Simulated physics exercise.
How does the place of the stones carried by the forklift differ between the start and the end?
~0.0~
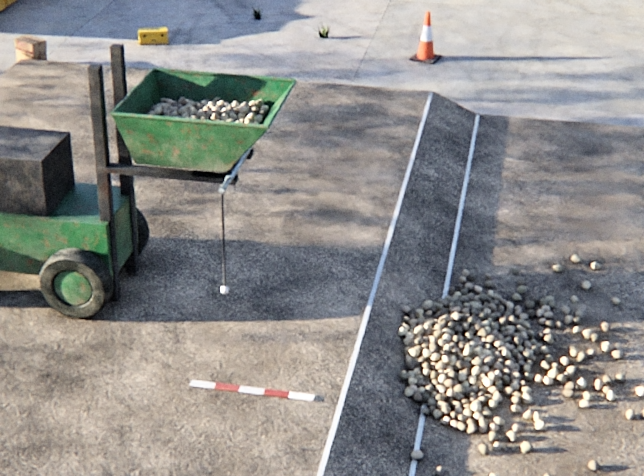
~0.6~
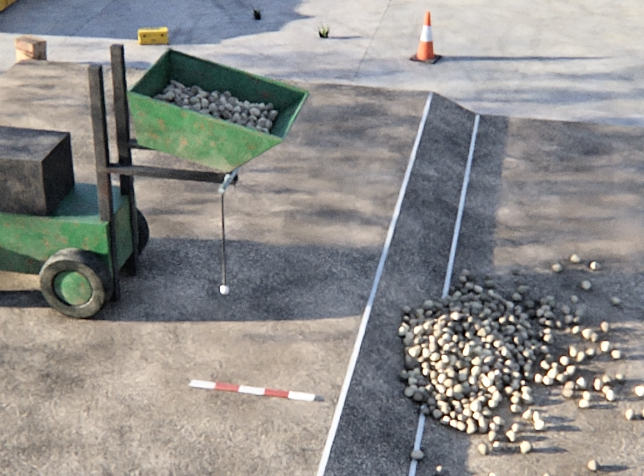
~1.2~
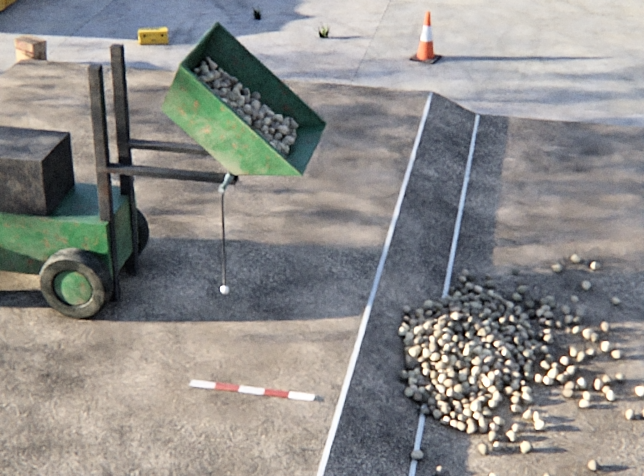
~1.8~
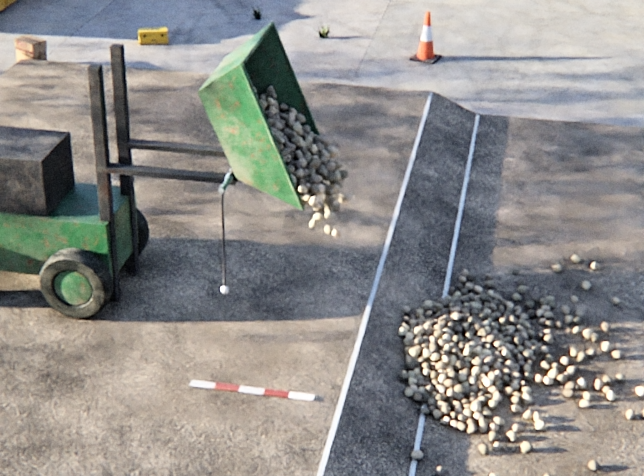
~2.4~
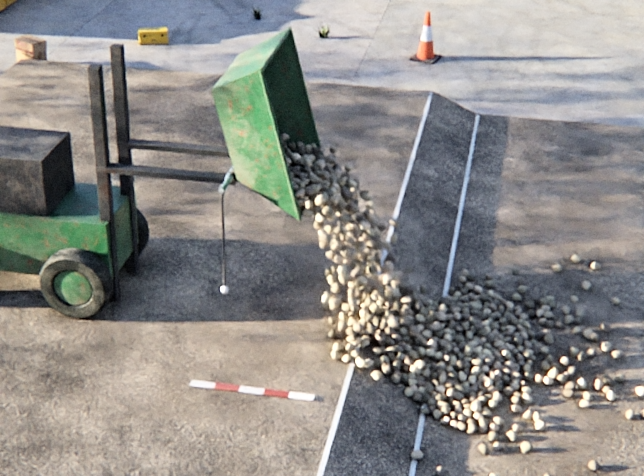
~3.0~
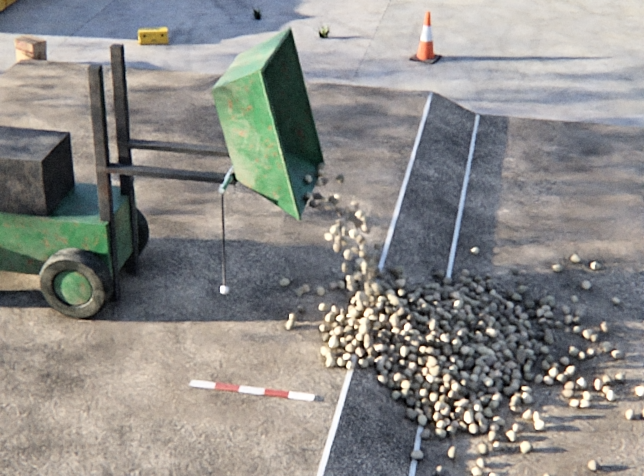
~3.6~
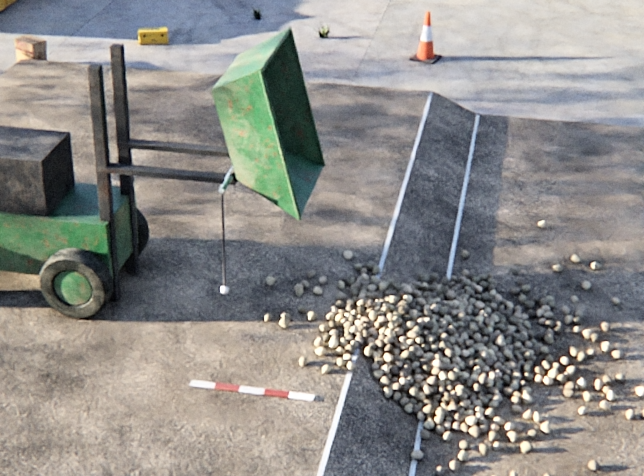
At the start they sit in the raised green skip on the left. At the end they lie on the ground lower down and to the right, spread over the slope and joined to the heap already there.
